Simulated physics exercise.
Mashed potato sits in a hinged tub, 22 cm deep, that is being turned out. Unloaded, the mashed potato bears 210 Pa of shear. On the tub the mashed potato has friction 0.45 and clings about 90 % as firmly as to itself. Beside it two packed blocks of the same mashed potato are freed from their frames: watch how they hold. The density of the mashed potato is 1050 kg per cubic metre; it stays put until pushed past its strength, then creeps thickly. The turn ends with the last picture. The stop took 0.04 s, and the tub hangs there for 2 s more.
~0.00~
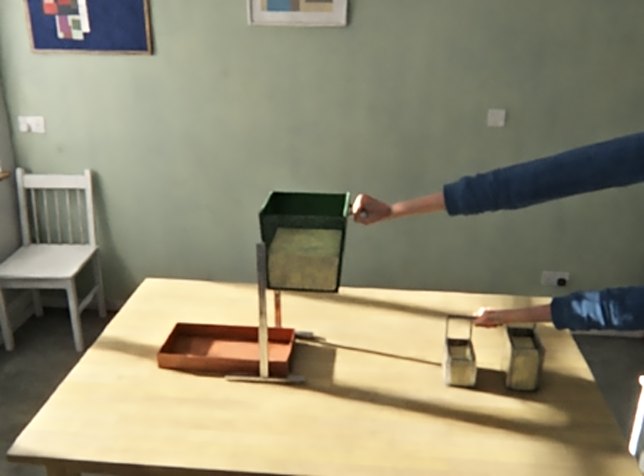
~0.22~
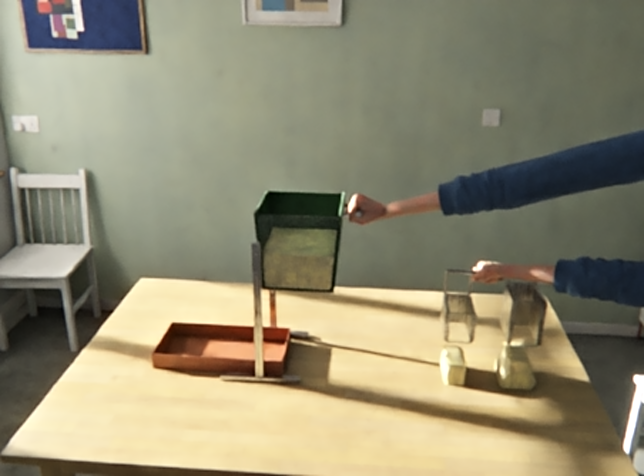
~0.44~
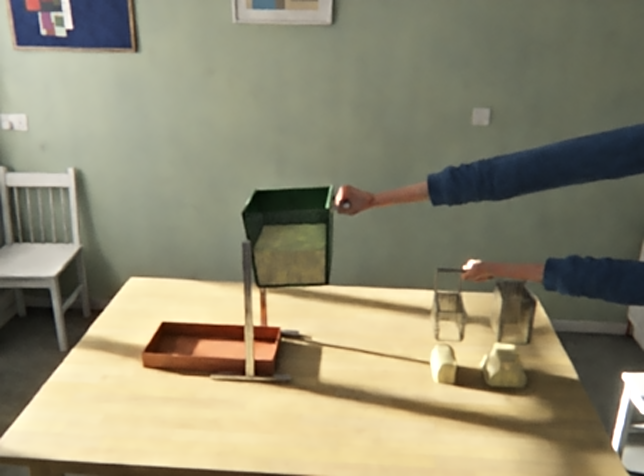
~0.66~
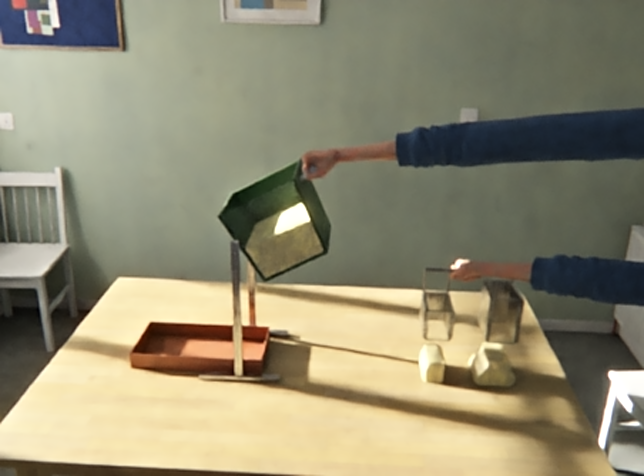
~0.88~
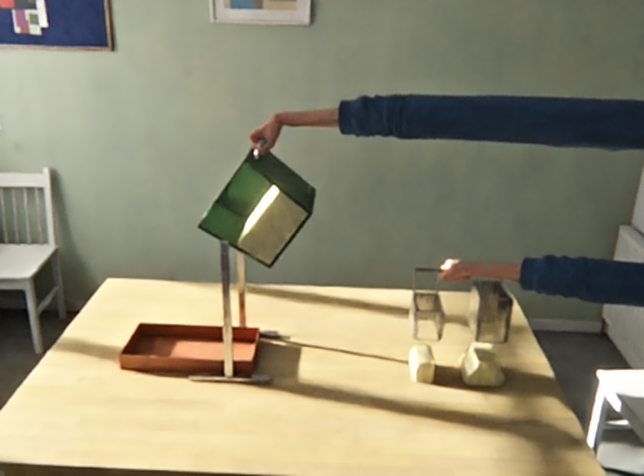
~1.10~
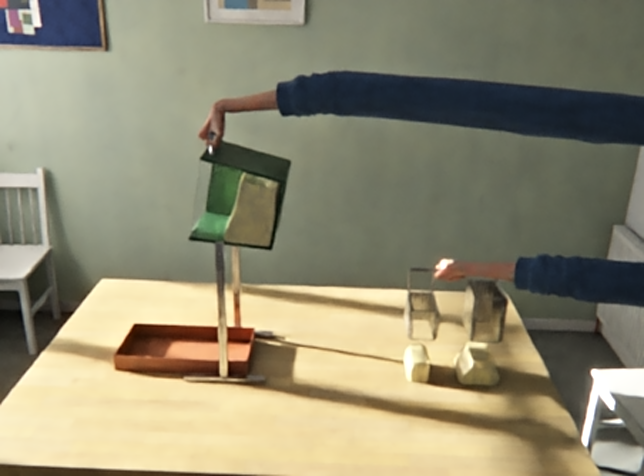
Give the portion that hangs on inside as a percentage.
About 100 %.
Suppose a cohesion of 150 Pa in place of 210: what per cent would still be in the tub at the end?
Then about 90 %.
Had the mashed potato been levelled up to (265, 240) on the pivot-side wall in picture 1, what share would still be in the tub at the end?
It would be near 70 %.
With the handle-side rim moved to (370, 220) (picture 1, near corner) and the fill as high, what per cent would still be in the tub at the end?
Then about 70 %.
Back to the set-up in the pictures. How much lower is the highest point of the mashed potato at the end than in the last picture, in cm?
Some 6 cm.
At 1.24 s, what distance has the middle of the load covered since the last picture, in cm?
Some 4 cm.
By 1.24 s, the tub is at 80 degrees and holds 100 %.
By 1.41 s, the tub is at 80 degrees and holds 100 %.
By 1.58 s, the tub is at 80 degrees and holds 100 %.
By 1.75 s, the tub is at 80 degrees and holds 100 %.
By 3.10 s, at the end, the tub is at 80 degrees and holds 100 %.
